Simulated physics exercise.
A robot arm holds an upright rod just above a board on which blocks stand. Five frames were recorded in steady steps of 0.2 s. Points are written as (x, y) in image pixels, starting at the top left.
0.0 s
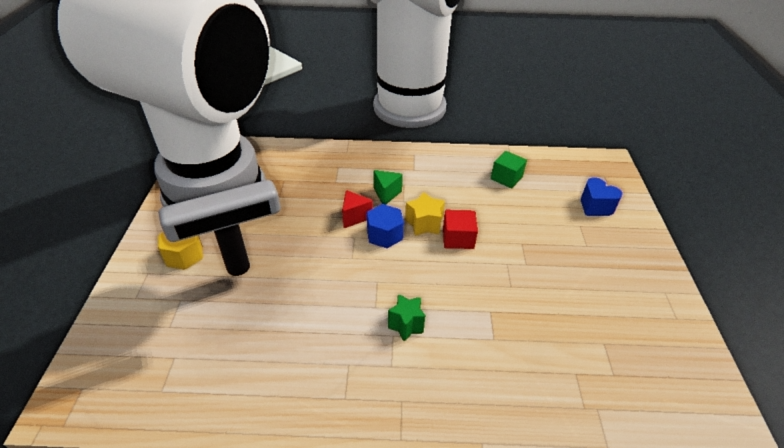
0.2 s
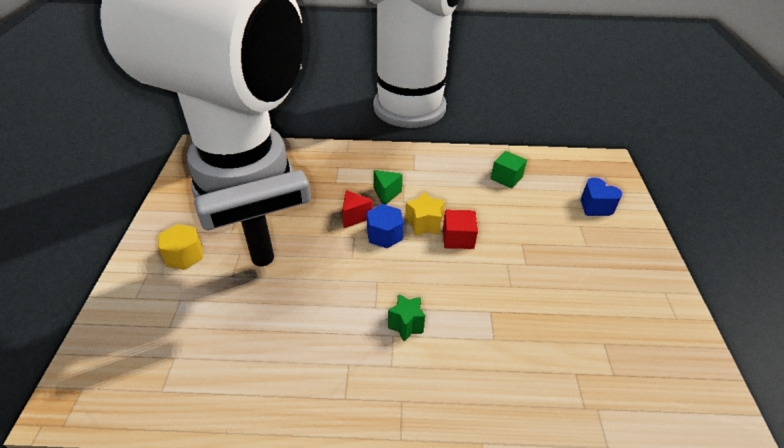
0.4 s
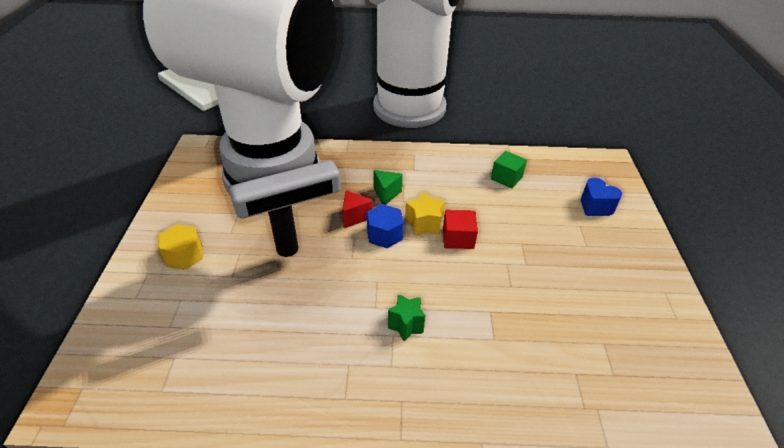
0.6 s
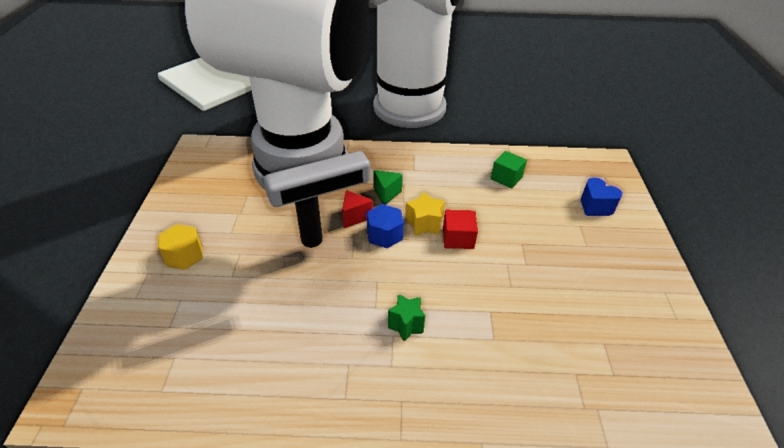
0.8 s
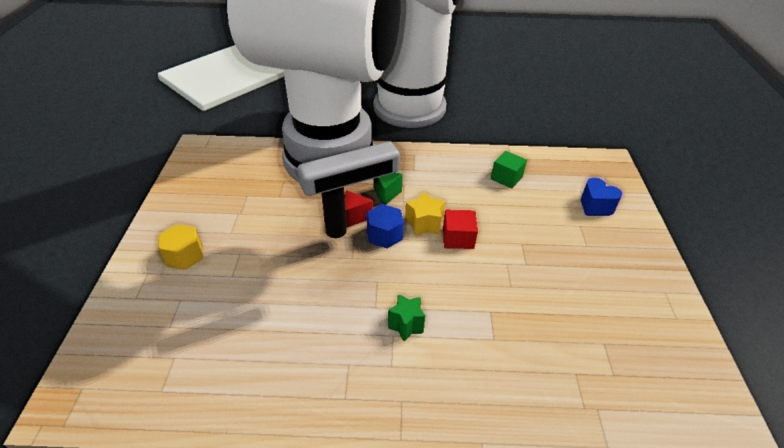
Robot arm moving a black rod rightward and slightly away across a wooden board, from near a yellow block toward clustered coloured blocks.
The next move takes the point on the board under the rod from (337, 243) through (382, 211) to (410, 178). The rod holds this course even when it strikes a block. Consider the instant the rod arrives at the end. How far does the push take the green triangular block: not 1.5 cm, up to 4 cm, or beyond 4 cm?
The green triangular block ends up quite far away, over 4 cm.
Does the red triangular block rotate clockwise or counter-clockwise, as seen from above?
Anticlockwise.
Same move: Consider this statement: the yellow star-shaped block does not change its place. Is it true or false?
True.
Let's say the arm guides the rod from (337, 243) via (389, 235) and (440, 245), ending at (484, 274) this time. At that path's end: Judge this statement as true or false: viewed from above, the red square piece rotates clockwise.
That is true.
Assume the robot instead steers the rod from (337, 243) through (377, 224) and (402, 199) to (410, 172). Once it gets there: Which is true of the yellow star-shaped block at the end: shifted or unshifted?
The block moves away from its spot.
What follows on the original path. One third of the way, rod at (368, 210); red triangular block at (356, 194); blue hexagonal block at (392, 214), turned 30° clockwise.
Two thirds of the way, rod at (394, 188); red triangular block at (360, 191), turned 45° anticlockwise; blue hexagonal block at (395, 213), turned 45° clockwise; green triangular block at (391, 165), turned 30° anticlockwise.
At the end, rod at (411, 166); red triangular block at (360, 191), turned 45° anticlockwise; blue hexagonal block at (395, 213), turned 45° clockwise; green triangular block at (395, 154), turned 120° anticlockwise; yellow star-shaped block not moved.
